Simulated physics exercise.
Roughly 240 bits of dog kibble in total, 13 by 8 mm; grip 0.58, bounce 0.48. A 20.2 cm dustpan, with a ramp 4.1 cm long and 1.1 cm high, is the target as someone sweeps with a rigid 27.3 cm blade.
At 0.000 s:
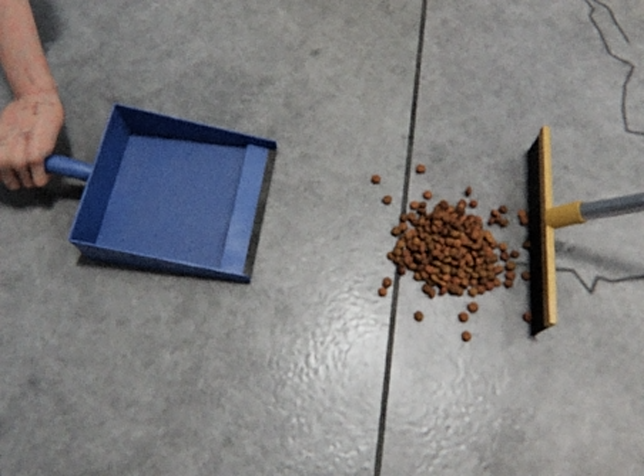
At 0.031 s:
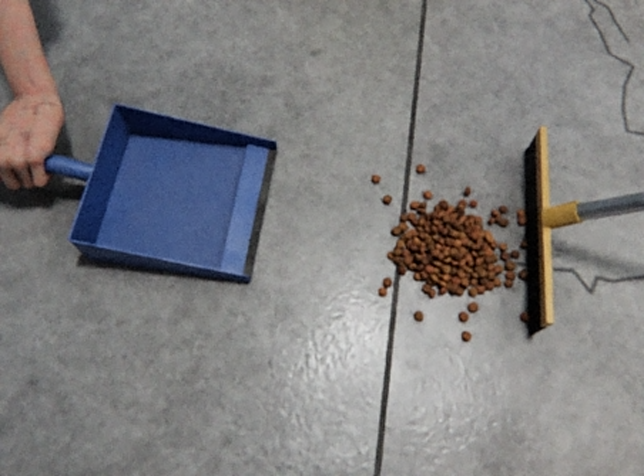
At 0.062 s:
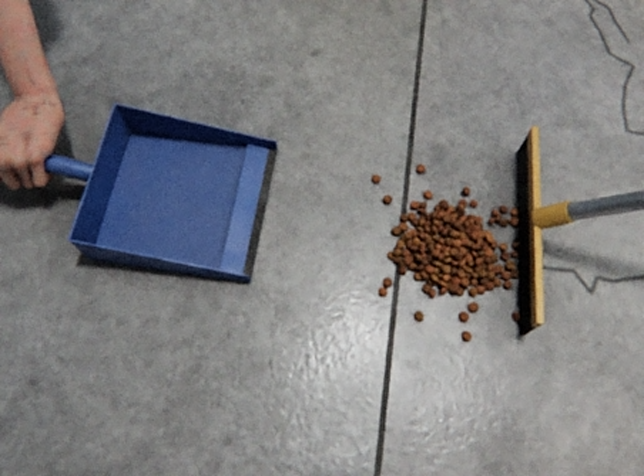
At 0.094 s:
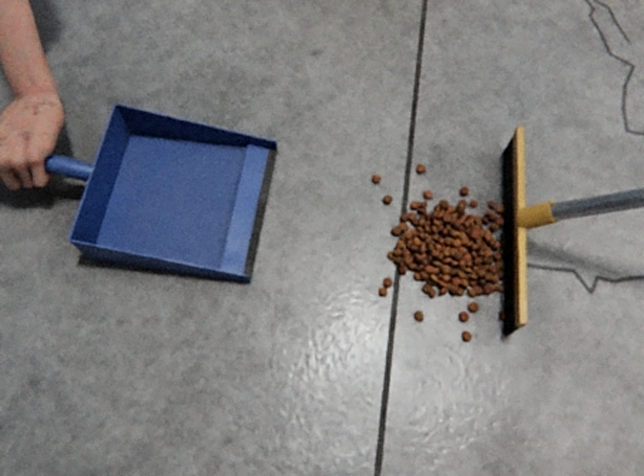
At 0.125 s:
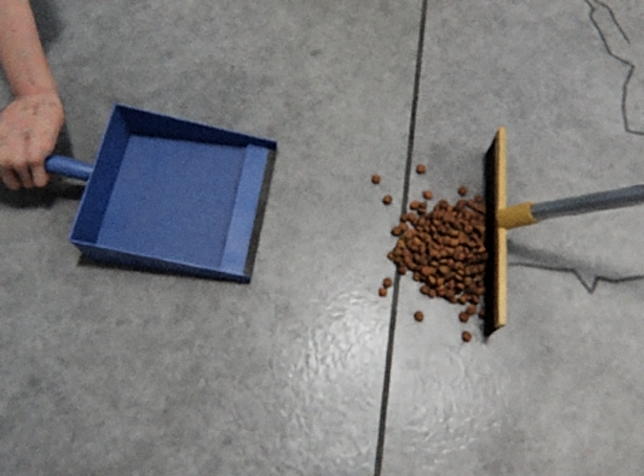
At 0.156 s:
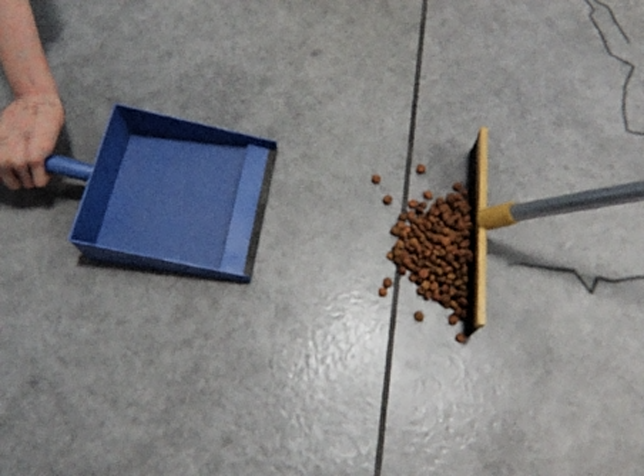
A broom with a yellow-edged head slid left across the gray floor into a loose pile of brown kibble, bunching the pieces together, while a hand at the left held a blue dustpan still.
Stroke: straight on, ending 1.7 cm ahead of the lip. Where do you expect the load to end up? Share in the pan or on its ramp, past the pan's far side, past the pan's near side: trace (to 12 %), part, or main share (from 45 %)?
In the pan or on its ramp main share, past the pan's far side trace, past the pan's near side part.
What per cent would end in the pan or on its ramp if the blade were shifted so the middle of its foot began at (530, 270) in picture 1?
Close to 50 in a hundred.
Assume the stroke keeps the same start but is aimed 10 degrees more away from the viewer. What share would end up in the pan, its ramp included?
Then about 60 per cent.
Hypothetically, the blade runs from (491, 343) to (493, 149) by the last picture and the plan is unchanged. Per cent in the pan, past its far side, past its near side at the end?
You'd see pan at 20, far at 0 and near at 50.
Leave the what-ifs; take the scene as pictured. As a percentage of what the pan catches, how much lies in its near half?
Close to 70 %.
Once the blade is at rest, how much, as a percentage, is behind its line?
Something like 0 per cent, roughly.
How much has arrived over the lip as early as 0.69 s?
About 55 percent up to then.
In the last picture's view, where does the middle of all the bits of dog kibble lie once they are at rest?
Approximately (237, 246) in the last picture.
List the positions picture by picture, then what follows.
Blade from (550, 322) to (543, 133), moved 0.0 cm, 0 of the pieces shifted so far; middle of the pieces at (451, 247); pan at (174, 201), in the first picture.
Blade from (546, 322) to (540, 133), moved 0.4 cm, 0 of the pieces shifted so far; middle of the pieces at (451, 247), in the second picture.
Blade from (537, 323) to (532, 134), moved 1.5 cm, 6 of the pieces shifted so far; middle of the pieces at (451, 247), in the third picture.
Blade from (520, 323) to (518, 134), moved 3.5 cm, 33 of the pieces shifted so far; middle of the pieces at (450, 246), in the fourth picture.
Blade from (500, 323) to (500, 134), moved 6.0 cm, 126 of the pieces shifted so far; middle of the pieces at (446, 250), in the fifth picture.
Blade from (479, 324) to (482, 134), moved 8.5 cm, 211 of the pieces shifted so far; middle of the pieces at (445, 250); pan at (174, 201). Its pace works out near 0.80 m/s, heading 9 degrees towards the viewer's side, in the sixth picture.
After 0.33 s, middle of the blade 15 cm from the lip; 0 % over the lip, far side 0 %, near side 15 %.
Then, at 0.44 s, middle of the blade 6 cm from the lip; 0 % over the lip, far side 0 %, near side 20 %.
After 0.69 s, middle of the blade 2 cm from the lip; 55 % over the lip, far side 0 %, near side 25 %.
At rest (1.2 s), pan 55 %, far side 0 %, near side 25 %, in front of the lip or behind the blade 20 %.
